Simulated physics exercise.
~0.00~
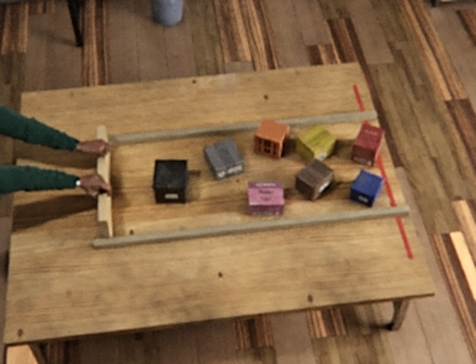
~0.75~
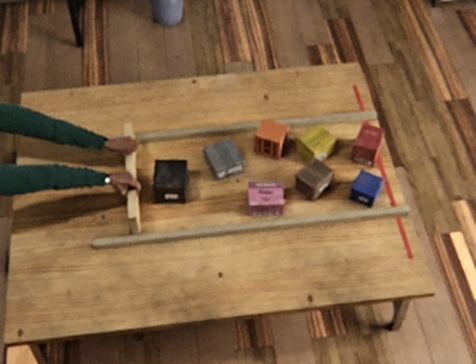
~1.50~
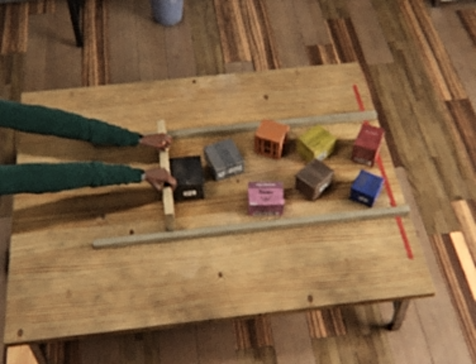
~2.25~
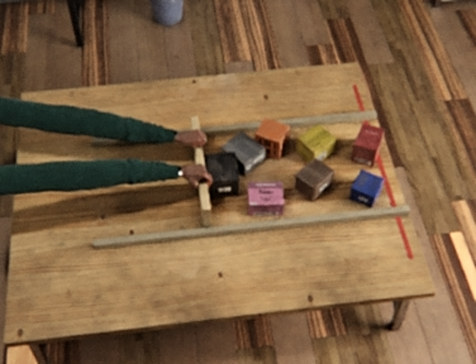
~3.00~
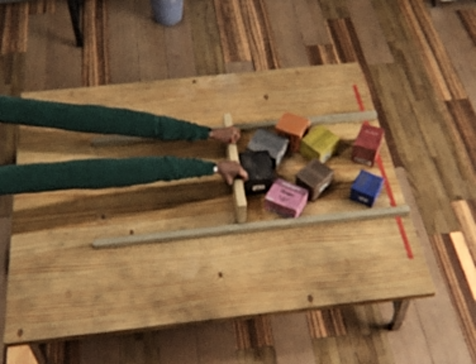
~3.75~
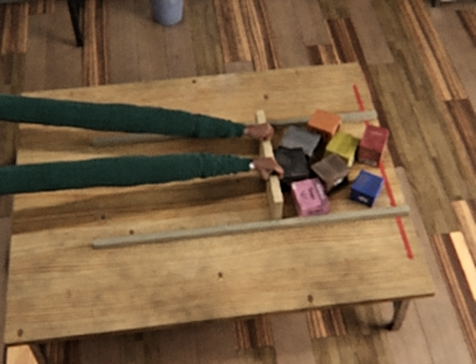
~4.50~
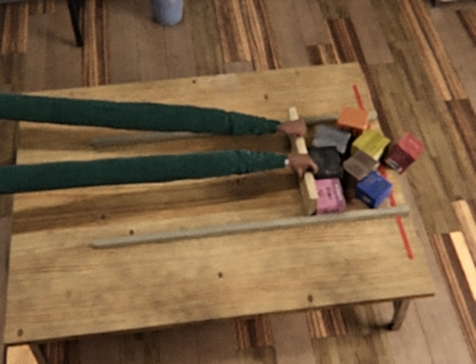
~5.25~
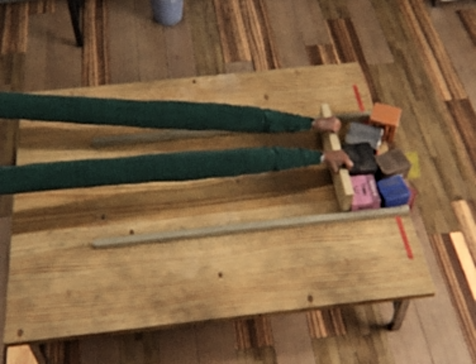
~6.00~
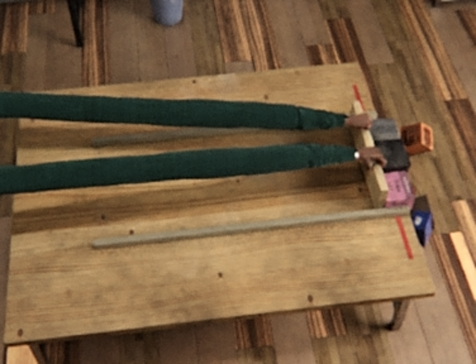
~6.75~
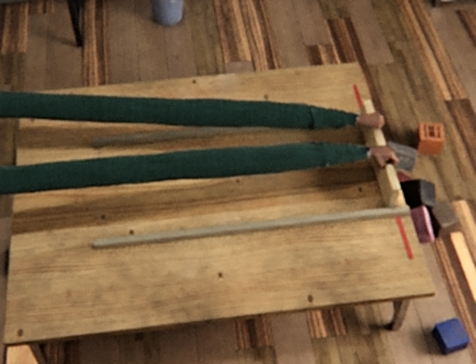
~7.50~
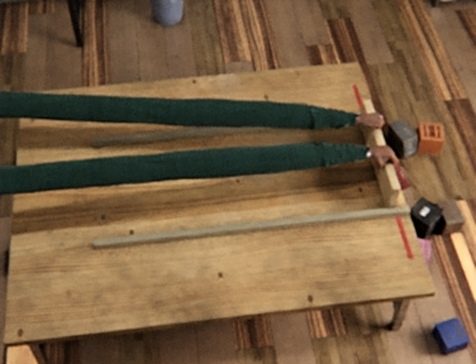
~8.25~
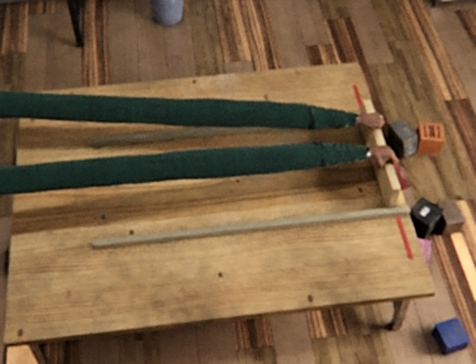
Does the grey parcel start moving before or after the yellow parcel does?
The grey parcel starts moving before the yellow one. It is already being pushed right while the yellow parcel still sits in its place.
